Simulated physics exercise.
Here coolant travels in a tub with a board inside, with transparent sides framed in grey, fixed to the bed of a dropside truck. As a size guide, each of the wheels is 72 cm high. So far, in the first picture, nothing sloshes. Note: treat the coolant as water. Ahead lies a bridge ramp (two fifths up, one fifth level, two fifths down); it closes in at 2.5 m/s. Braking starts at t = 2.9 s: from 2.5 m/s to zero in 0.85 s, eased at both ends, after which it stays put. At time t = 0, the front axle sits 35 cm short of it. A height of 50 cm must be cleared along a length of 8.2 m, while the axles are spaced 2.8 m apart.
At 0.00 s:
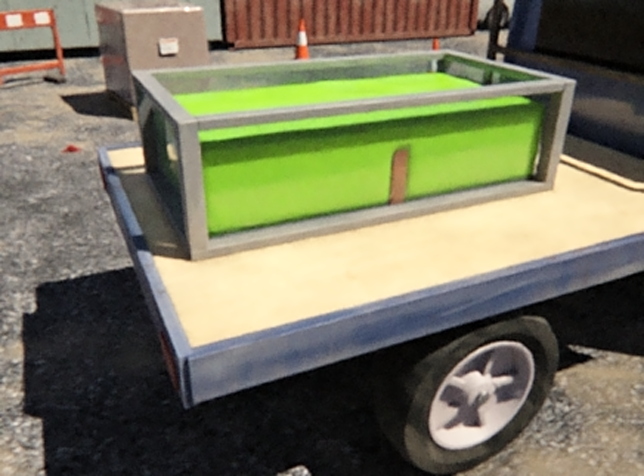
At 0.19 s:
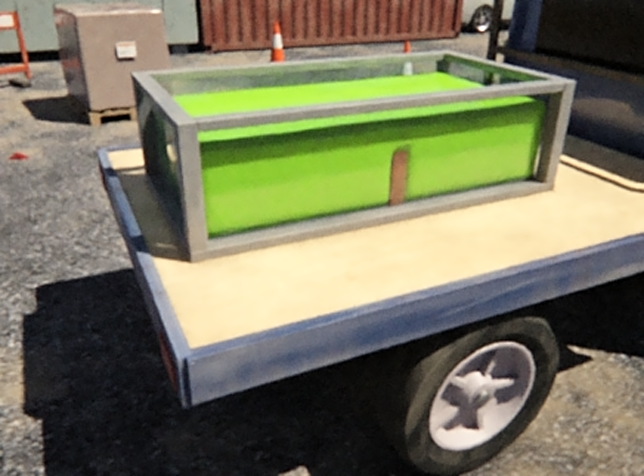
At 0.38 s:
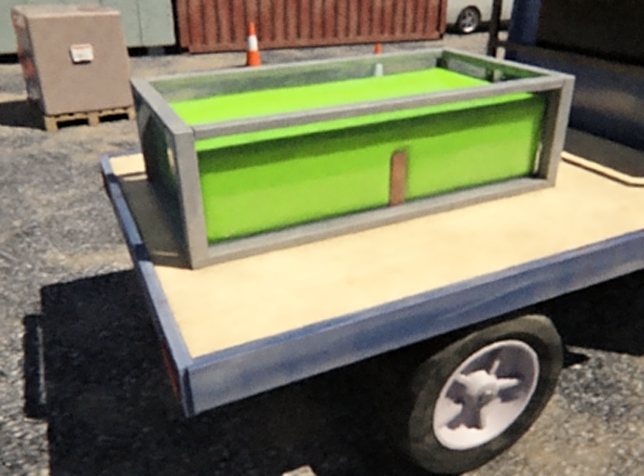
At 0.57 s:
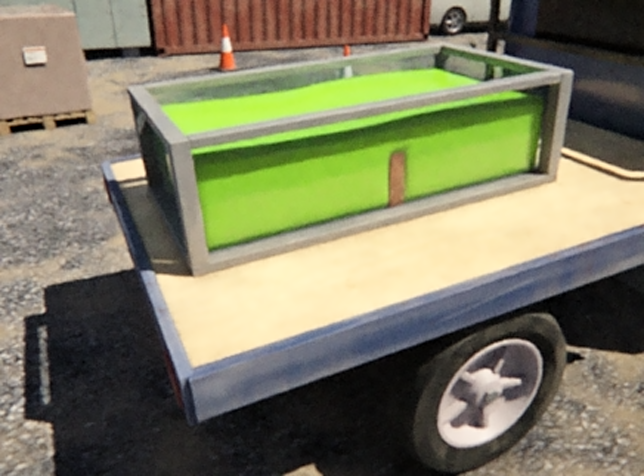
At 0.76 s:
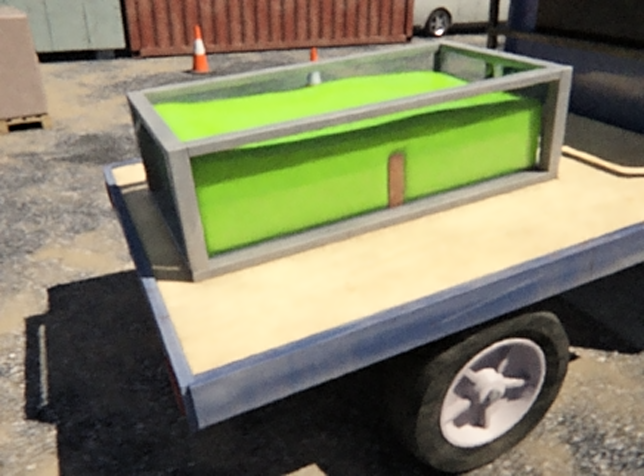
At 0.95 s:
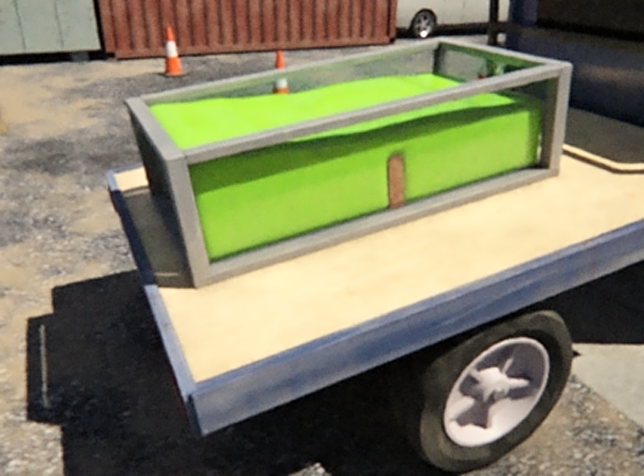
Bright green liquid in a grey-framed clear tub heaping gently towards the left as the trailer bed carrying it tilts slightly nose up.
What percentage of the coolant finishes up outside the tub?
About 32 per cent.
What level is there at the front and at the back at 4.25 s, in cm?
Height at the front is 38 cm; height at the back is 10 cm.
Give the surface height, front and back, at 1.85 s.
Front reads 20 centimetres, back reads 42 centimetres.
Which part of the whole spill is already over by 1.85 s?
About 0 per cent.
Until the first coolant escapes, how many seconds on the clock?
The first spill comes at around 1.6 s.
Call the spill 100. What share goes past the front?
Around 90 in a hundred.
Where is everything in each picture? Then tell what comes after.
The first frame shows the coolant reaches (439, 75) at the front end; it reaches (179, 98) at the back end; no slope yet; board top at (401, 153); the front is on the right, levels are read along the far wall; a wheel hub at (490, 404).
The second frame shows the coolant reaches (439, 76) at the front end; it reaches (178, 99) at the back end; no slope yet.
The third frame shows the coolant reaches (438, 73) at the front end; it reaches (177, 105) at the back end; hardly any slope; the tub is 2° nose up.
The fourth frame shows the coolant reaches (436, 71) at the front end; it reaches (175, 109) at the back end; hardly any slope; the tub is 4° nose up.
The fifth frame shows the coolant reaches (435, 74) at the front end; it reaches (172, 107) at the back end; it is heaped 3° towards the back; the tub is 5° nose up.
The sixth frame shows the coolant reaches (435, 77) at the front end; it reaches (170, 108) at the back end; it is heaped 5° towards the back; a wheel hub at (505, 401); the tub is 7° nose up.
After 1.85 s it stands 42 cm high behind and 19 cm in front; 1 per cent has gone over the back.
After 2.95 s it stands 23 cm high behind and 41 cm in front; 3 per cent has gone over the back.
After 4.25 s it stands 11 cm high behind and 37 cm in front; 32 per cent has gone over the front.
After 6.74 s 32 per cent has gone over the front, 107 of 333 litres.
